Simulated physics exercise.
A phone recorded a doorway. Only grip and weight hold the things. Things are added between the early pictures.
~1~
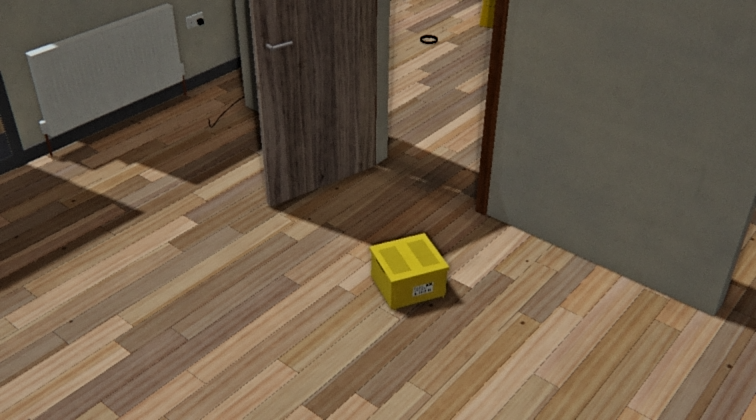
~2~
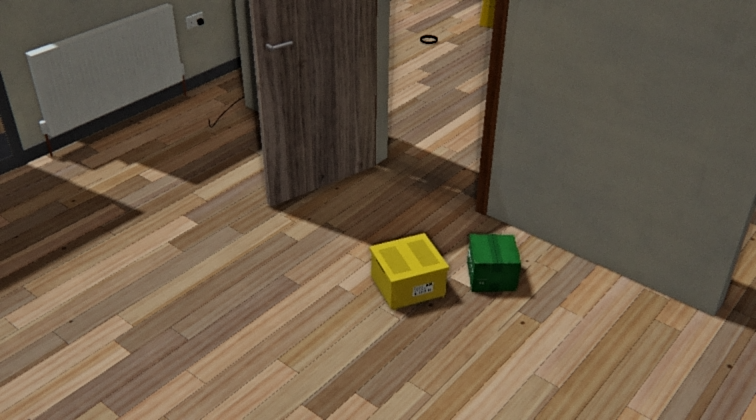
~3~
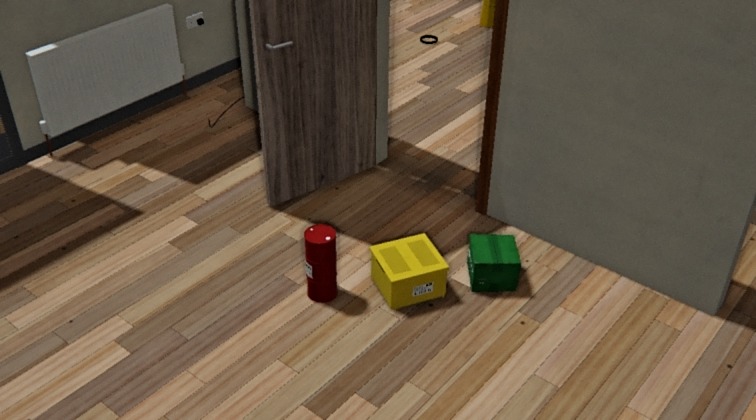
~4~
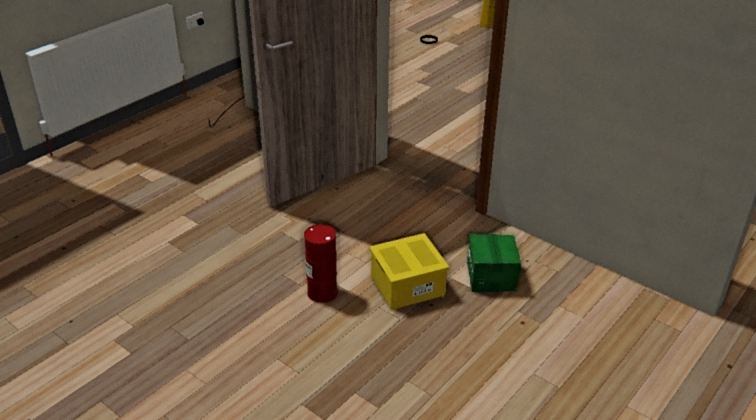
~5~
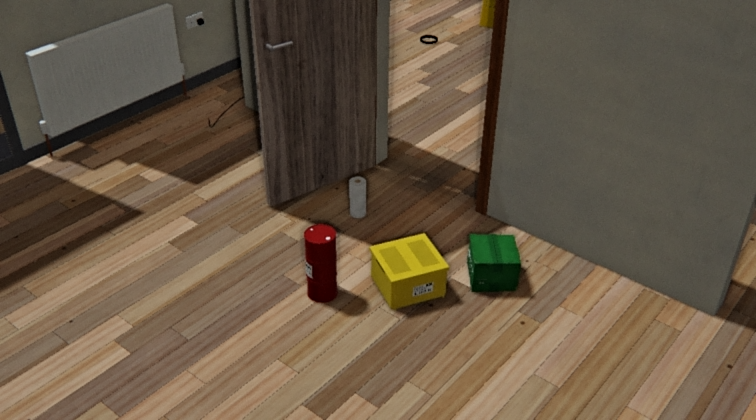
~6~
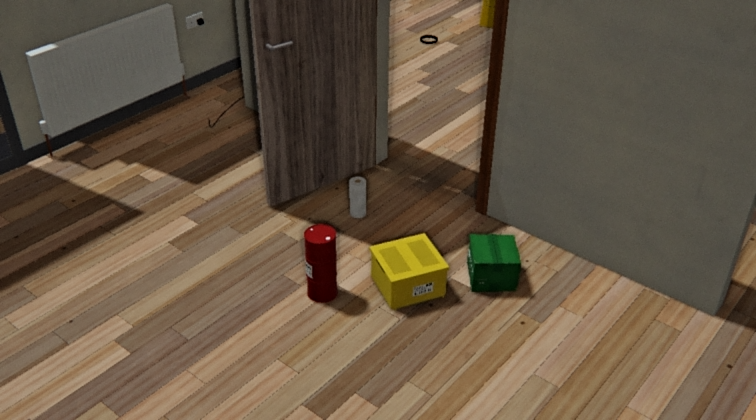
In a doorway with a wide-open, still door, a yellow tote sits on the wooden floor; a green box appears to its right, then a red canister to its left, and finally a white roll behind them near the door.
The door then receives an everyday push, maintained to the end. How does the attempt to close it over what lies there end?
The door is pushed home.
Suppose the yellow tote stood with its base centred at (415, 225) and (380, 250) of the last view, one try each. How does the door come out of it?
The door is obstructed the first time and meets the jamb the second time.
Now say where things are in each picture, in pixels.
The first frame shows door wide open and still.
The second frame shows door wide open and still; green box (493, 263).
The third frame shows door wide open and still; yellow tote (408, 272); green box (493, 263).
The fourth frame shows door wide open and still; red canister (321, 264); yellow tote (408, 272).
The fifth frame shows door wide open and still; green box (493, 263); red canister (321, 264).
The sixth frame shows door wide open and still; white roll (358, 198); yellow tote (408, 272).
Then, 1.50 s on from there, door 65° open; white roll shifted a little near (362, 198).
Then, 2.30 s on from there, door 36° open; white roll shifted well along near (410, 199).
Then, 2.90 s on from there, door 14° open; white roll shifted well along near (442, 190).
In the end, door 0° open; moved from the start, white roll; the other 3 unmoved. At the end, from the last picture's camera, white roll near (459, 180).
